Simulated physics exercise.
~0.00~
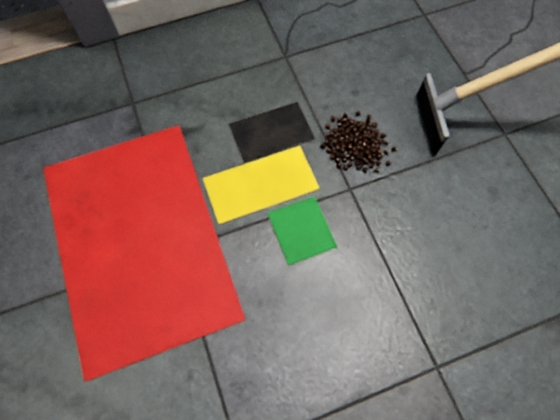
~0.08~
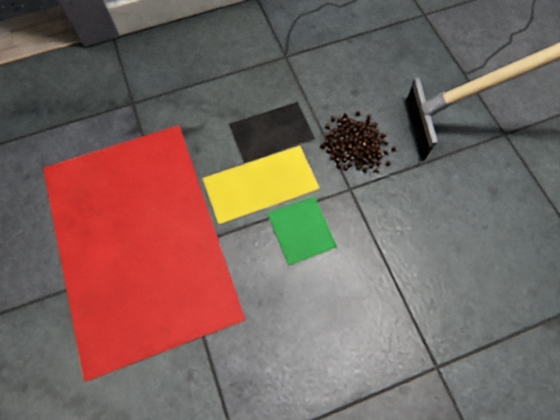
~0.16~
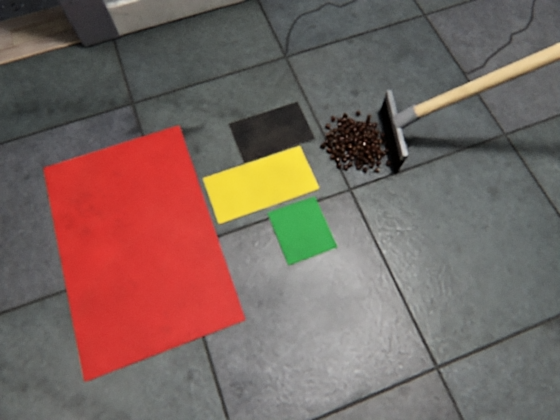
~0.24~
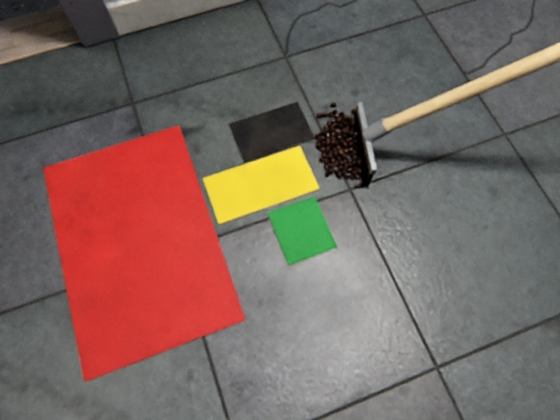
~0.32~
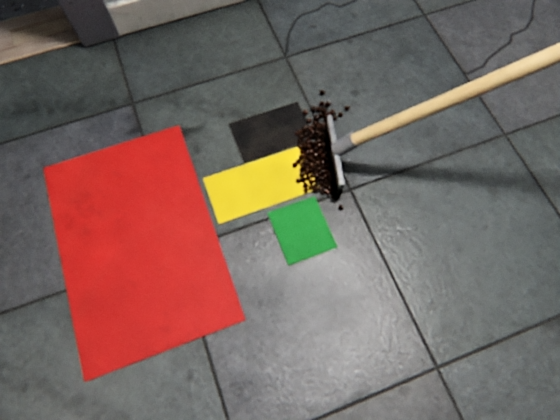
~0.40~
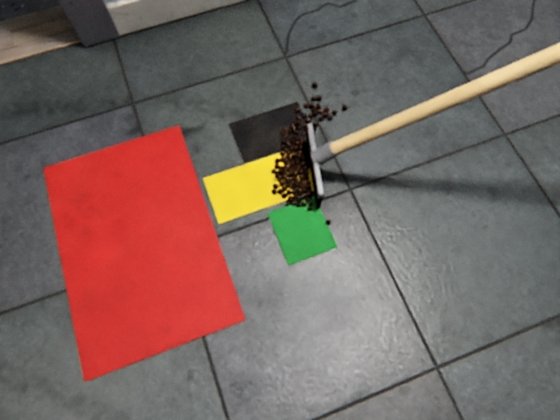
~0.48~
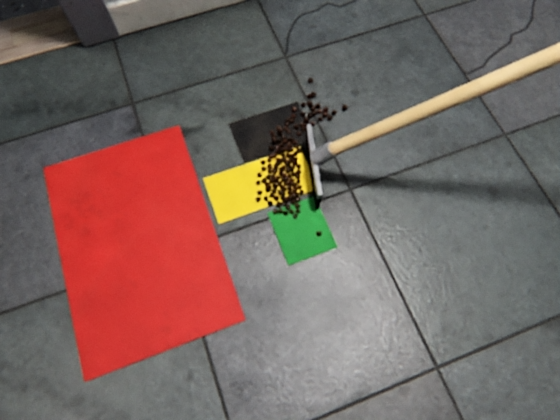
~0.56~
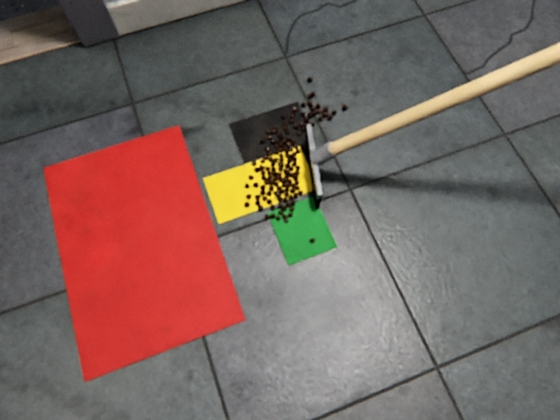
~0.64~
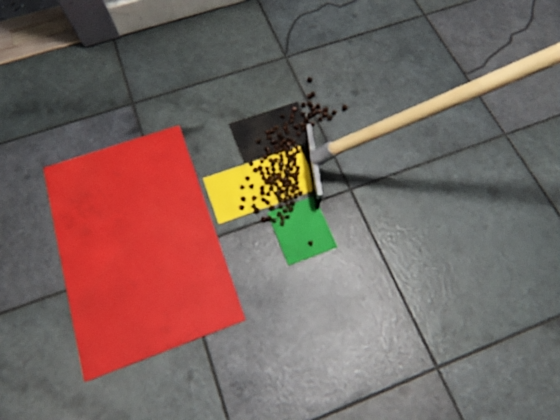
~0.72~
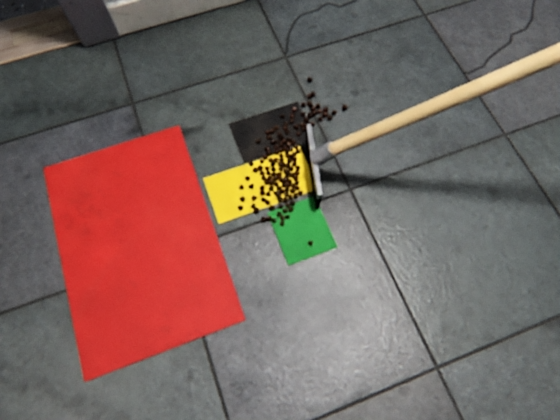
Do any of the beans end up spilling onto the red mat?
No, the red mat stays clear. The beans come to rest mostly on the yellow mat, with a good share on the black mat and only a few on the green one.
On a grey tiled floor, a squeegee with a wooden handle slides left and pushes a pile of dark brown beans toward coloured mats, then stops as they scatter, mostly over the yellow and black mats, with a few on the green.
